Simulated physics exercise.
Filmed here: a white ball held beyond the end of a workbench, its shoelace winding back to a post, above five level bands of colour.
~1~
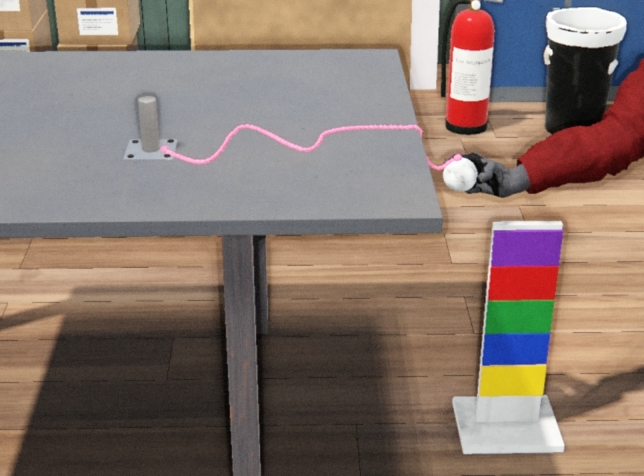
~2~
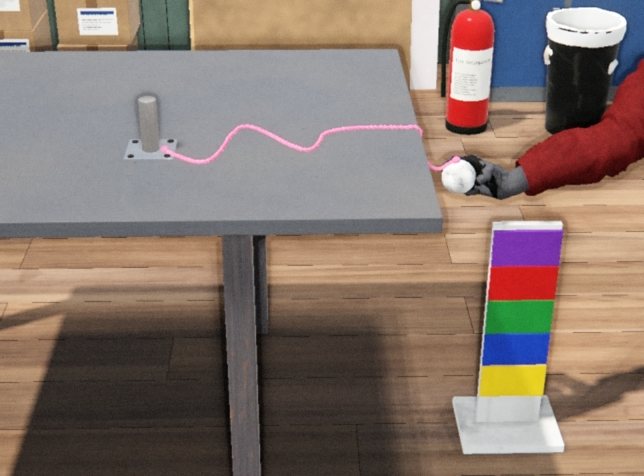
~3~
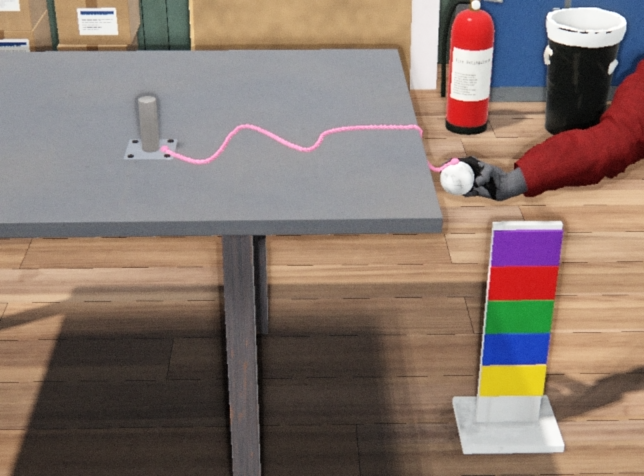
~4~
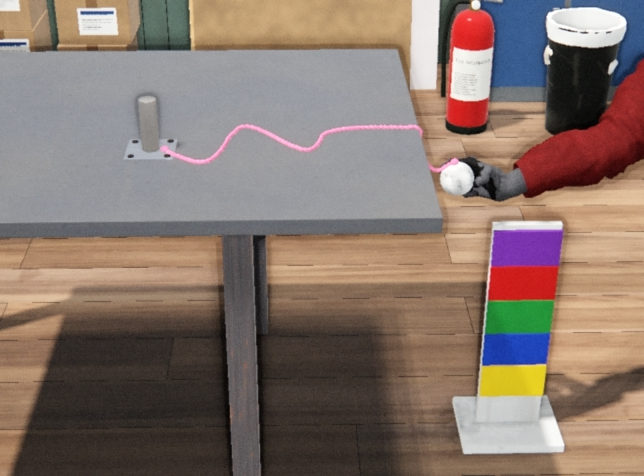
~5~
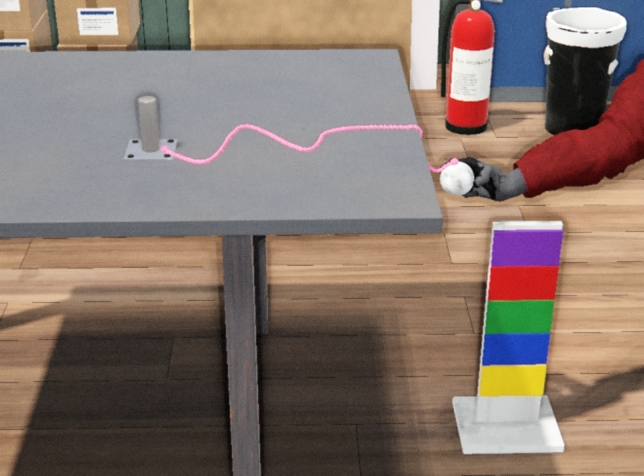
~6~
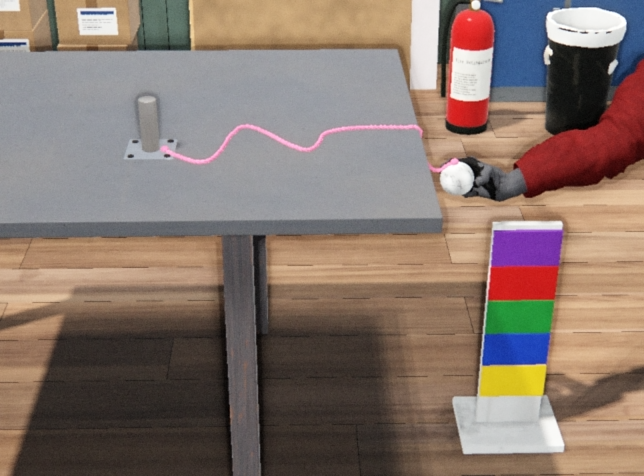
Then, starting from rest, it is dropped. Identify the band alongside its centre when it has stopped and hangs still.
Its centre is alongside the green band.
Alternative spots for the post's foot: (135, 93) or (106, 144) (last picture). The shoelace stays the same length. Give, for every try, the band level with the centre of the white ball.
Going case by case, it's red and then red.
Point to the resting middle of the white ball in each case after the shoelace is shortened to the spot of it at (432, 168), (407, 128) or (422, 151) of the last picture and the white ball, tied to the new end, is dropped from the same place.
(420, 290), (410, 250), (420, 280).
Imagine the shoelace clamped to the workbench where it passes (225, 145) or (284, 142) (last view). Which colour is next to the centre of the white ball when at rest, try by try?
Each in turn comes out as red, purple.
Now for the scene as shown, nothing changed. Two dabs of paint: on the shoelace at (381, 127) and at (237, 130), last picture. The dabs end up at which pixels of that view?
First one: (419, 215); second one: (305, 140).
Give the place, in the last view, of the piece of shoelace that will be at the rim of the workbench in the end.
You'll find it somewhere near (318, 144).
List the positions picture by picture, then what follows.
The first picture shows white ball (460, 175); purple (527, 250); red (523, 284); green (520, 318); blue (516, 351); yellow (513, 382).
The second picture shows white ball (459, 177); shoelace through (195, 162) (232, 134) (282, 141) (326, 133) (407, 128).
The third picture shows white ball (457, 179).
The fourth picture shows white ball (457, 179); shoelace through (195, 162) (232, 134) (282, 141) (326, 133) (407, 128).
The fifth picture shows white ball (457, 179).
The sixth picture shows white ball (457, 179); shoelace through (195, 162) (232, 134) (282, 141) (326, 133) (407, 128).
Soon after, ball near (406, 291); level with red.
Then, ball near (426, 315); level with green.
At rest, ball near (415, 322); level with green. Its centre hangs level with the green band.
